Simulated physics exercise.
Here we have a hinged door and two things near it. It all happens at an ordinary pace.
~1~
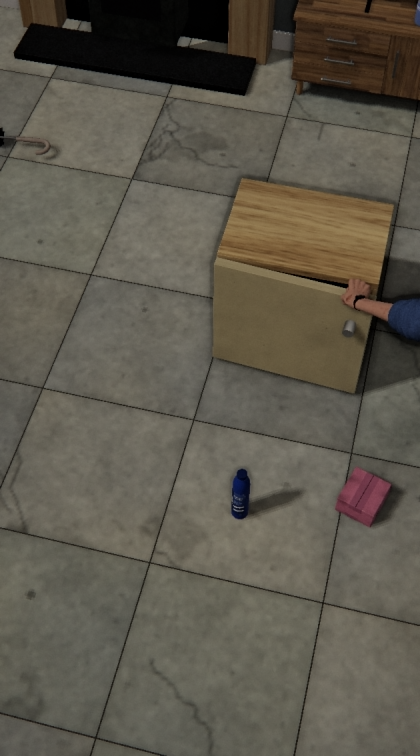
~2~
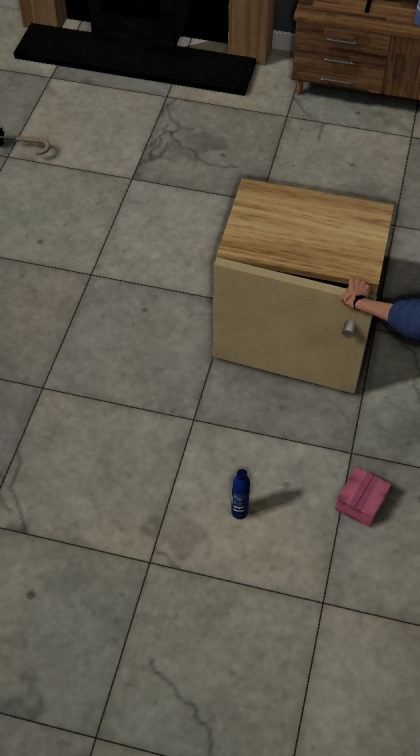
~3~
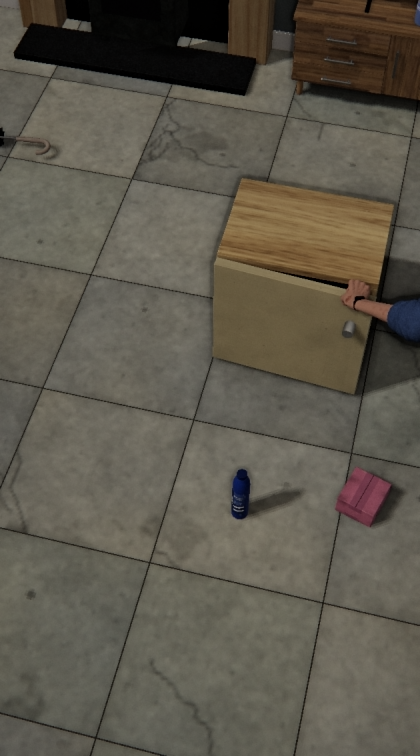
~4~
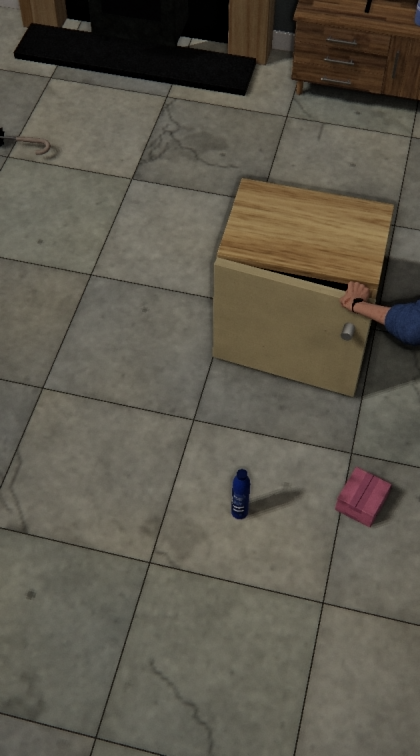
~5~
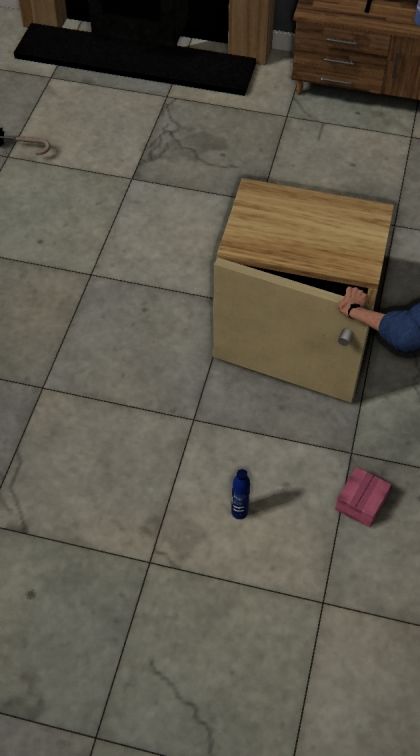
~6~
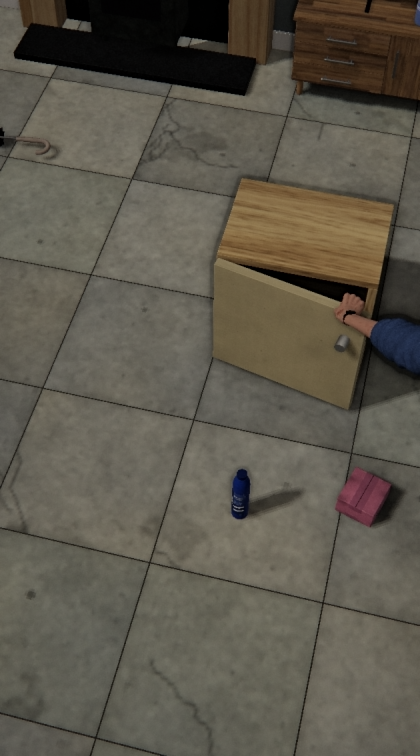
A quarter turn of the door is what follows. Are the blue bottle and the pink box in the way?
Here the blue bottle remains where it is; the pink box remains where it is.
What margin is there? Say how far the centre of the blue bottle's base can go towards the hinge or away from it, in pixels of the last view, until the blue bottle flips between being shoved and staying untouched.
About 20 pixels up.
Then, 0.88 s on from there, door 52° open; blue bottle at rest near (241, 494); pink box at rest near (363, 497).
In the end, the blue bottle escapes contact, near (241, 494); the pink box escapes contact, near (363, 497).
